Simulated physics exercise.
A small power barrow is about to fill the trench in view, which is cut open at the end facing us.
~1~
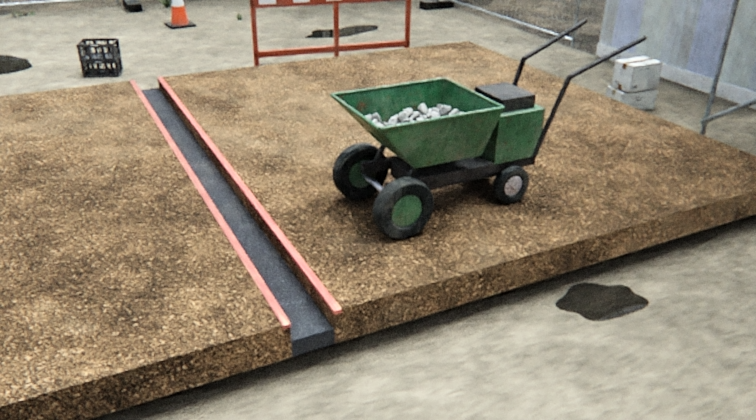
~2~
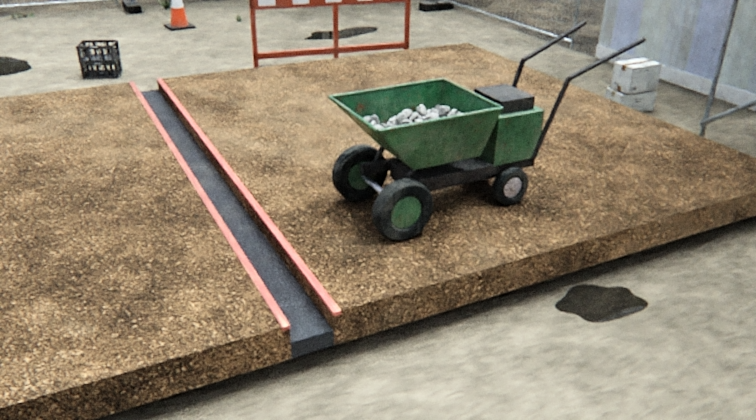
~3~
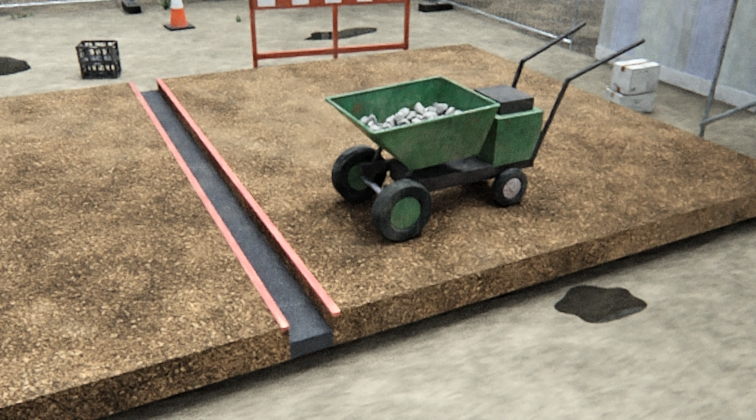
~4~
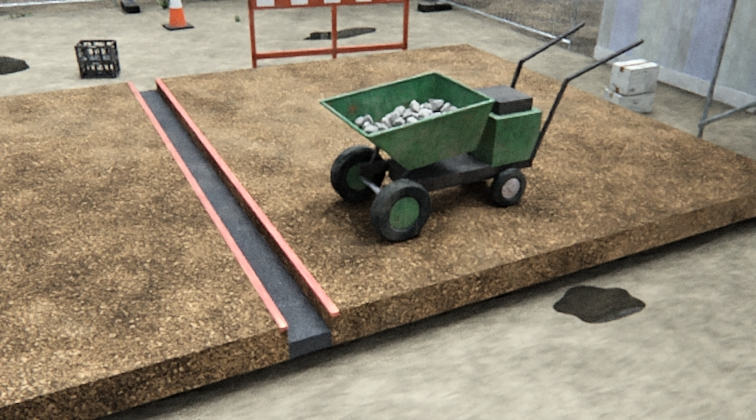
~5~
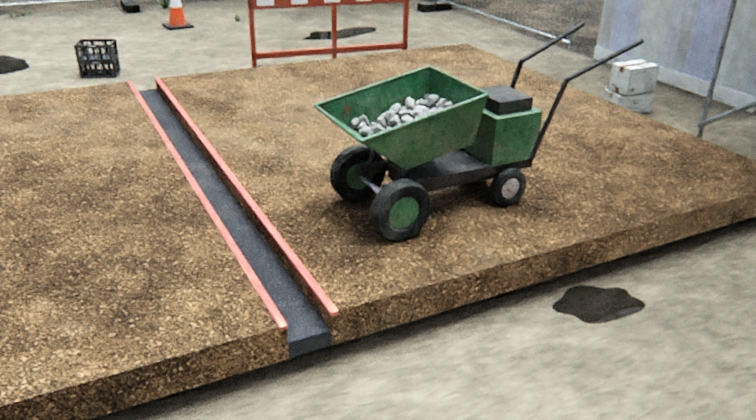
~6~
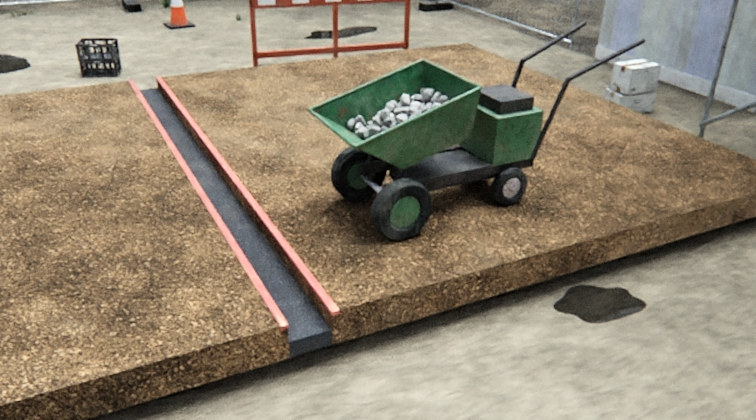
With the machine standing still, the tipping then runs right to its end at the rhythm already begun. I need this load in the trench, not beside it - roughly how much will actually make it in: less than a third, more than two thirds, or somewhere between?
More than two thirds of it.
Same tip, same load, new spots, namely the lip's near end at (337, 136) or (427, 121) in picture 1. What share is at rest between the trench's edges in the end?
Roughly 30 per cent at the first spot and 30 per cent at the second.
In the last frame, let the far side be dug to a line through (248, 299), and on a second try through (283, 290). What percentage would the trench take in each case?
In order: 90 per cent, then 50 per cent.
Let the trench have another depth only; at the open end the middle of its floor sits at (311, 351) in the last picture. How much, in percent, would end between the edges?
100 %.
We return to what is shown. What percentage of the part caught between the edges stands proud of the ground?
I'd put it near 30 in a hundred.
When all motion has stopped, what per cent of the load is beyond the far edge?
That share comes out near 5 in a hundred.
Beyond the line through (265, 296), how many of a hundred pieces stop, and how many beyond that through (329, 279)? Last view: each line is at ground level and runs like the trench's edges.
Roughly 0 and 100 percent.
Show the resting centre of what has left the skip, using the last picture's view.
Once nothing moves, the middle sits near (263, 244).
Soon after the last picture, skip tipped steeply; all in the skip.
A little later, skip tipped steeply; nearly all in the skip; a stray few short of the trench; a stray few in or heaped over the trench.
Later still, skip tipped right over; a small part in the skip; a small part short of the trench; most in or heaped over the trench; a small part beyond it.
By the end, skip tipped right over; about a quarter short of the trench; most in or heaped over the trench; a small part beyond it.
